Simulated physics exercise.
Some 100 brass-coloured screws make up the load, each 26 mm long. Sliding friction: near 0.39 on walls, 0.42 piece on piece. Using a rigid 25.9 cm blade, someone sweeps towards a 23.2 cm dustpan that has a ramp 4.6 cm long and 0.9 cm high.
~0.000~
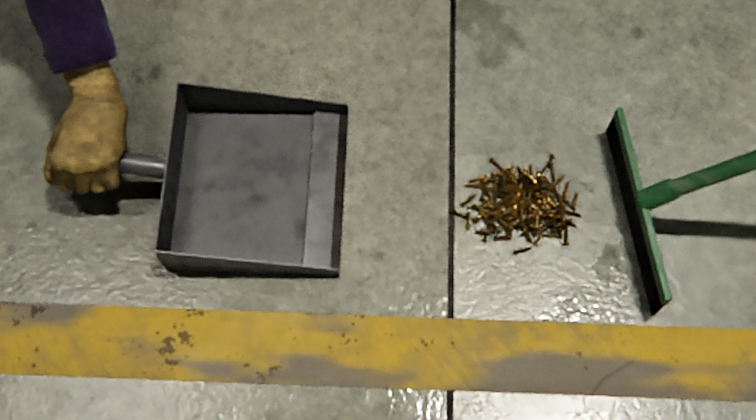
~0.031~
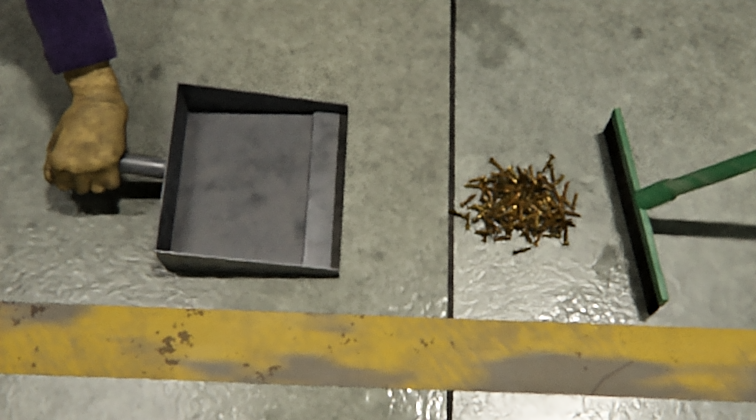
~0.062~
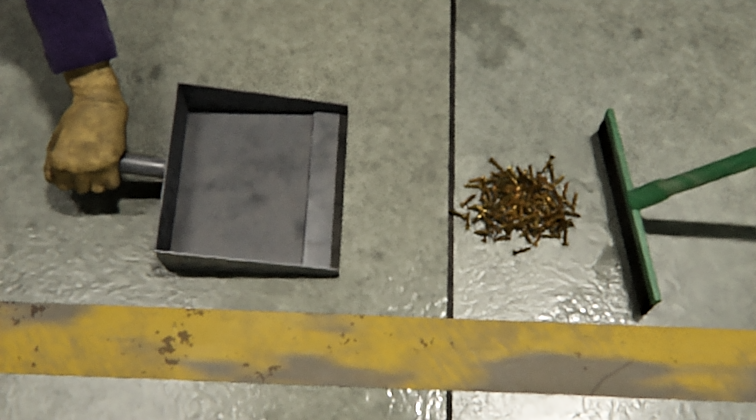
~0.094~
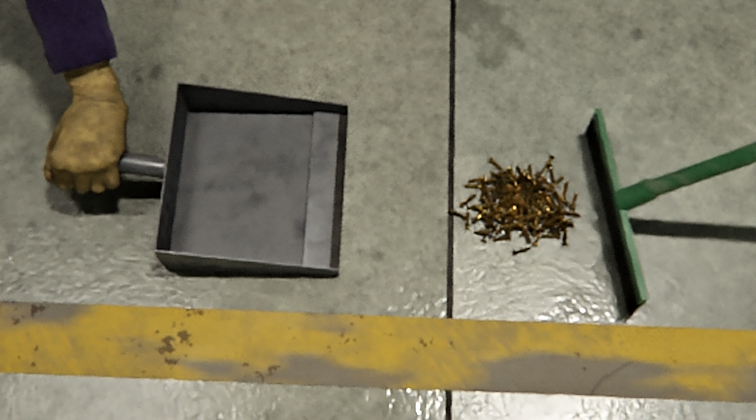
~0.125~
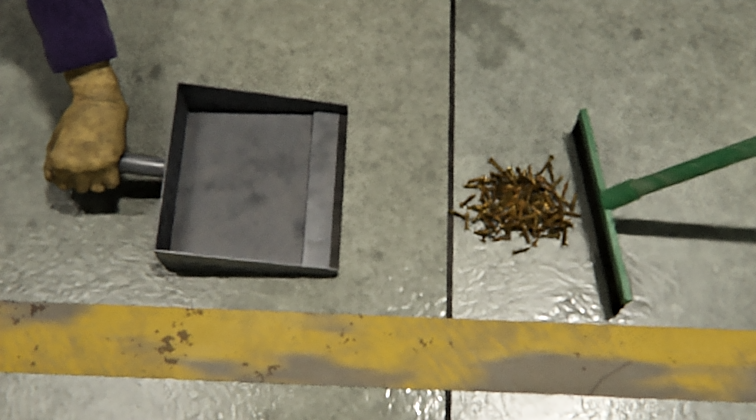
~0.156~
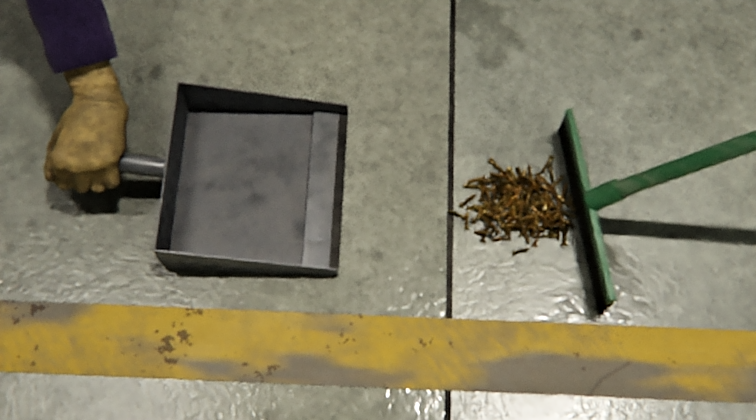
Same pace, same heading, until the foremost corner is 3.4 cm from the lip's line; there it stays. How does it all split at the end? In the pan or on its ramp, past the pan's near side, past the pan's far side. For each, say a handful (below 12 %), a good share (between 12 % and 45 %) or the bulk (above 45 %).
My prediction: Pan: A decent share, near side: A scattering, far side: A scattering.
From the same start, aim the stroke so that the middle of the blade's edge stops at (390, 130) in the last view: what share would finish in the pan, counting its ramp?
Roughly 10 percent.
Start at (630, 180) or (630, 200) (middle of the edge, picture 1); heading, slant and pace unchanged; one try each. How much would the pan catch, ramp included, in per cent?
15 and 20 per cent, roughly.
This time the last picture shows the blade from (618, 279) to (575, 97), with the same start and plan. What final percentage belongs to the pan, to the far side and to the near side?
You'd see pan at 0, far at 5 and near at 0.
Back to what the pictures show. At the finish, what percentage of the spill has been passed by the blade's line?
I'd say close to 0 per cent.
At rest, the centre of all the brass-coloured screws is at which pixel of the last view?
(352, 207).
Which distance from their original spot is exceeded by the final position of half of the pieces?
22 cm, roughly.
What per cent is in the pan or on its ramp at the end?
20 percent.
After 0.37 s, middle of the blade 18 cm from the lip; 0 % over the lip, far side 0 %, near side 0 %.
Then, at 0.51 s, middle of the blade 10 cm from the lip; 0 % over the lip, far side 0 %, near side 0 %.
After 0.78 s, middle of the blade 6 cm from the lip; 20 % over the lip, far side 0 %, near side 0 %.
By 1.5 s all is still; pan 20 %, near side 0 %, far side 0 %, in front of the lip or behind the blade 75 %.
